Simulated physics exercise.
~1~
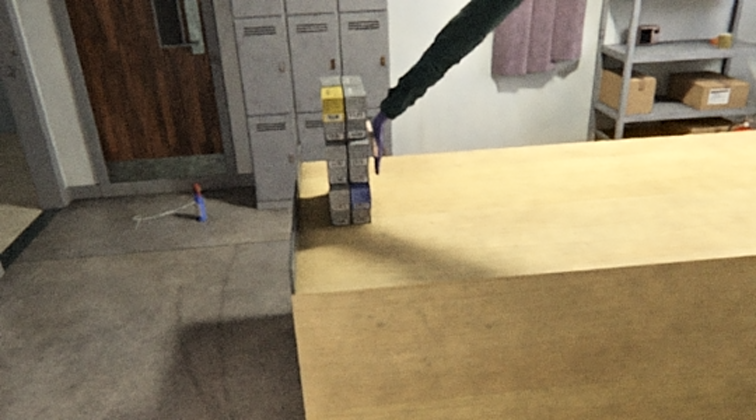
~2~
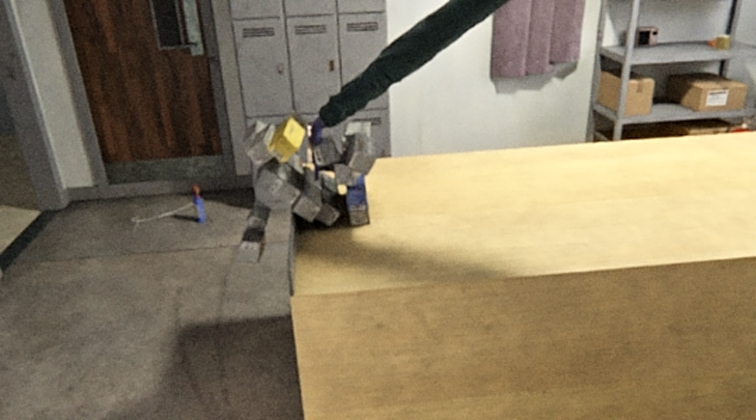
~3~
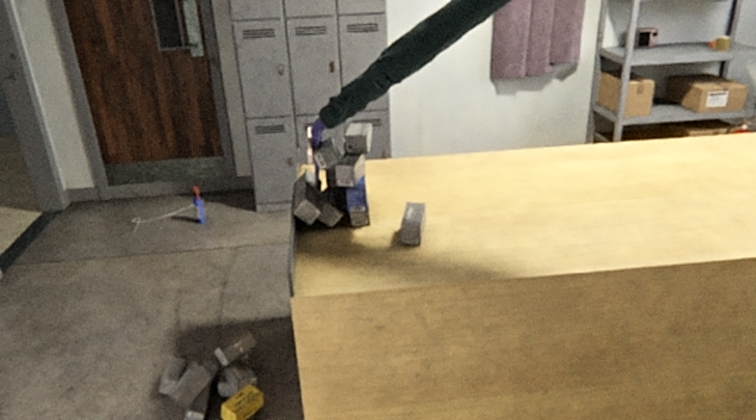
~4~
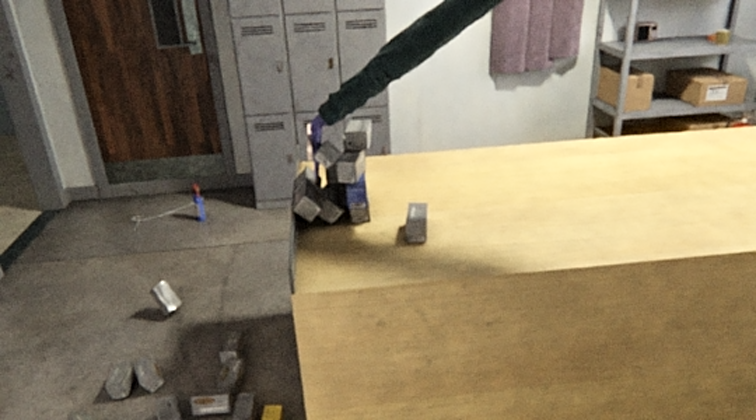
A dark-sleeved arm reaches in from the upper right, holding a small upright batten against a stack of grey packets, one yellow near the top and one blue near the base. The stack stands at the left end of a pale wooden cupboard, seen from slightly above in a room with grey lockers, a brown door and shelves of boxes. The hand pushes left, and the stack buckles and spills over the edge. The yellow packet tumbles down with several grey ones. The arm then stays still, leaving a jumbled heap around the blue packet, one grey packet apart on the cupboard and others scattered across the floor.
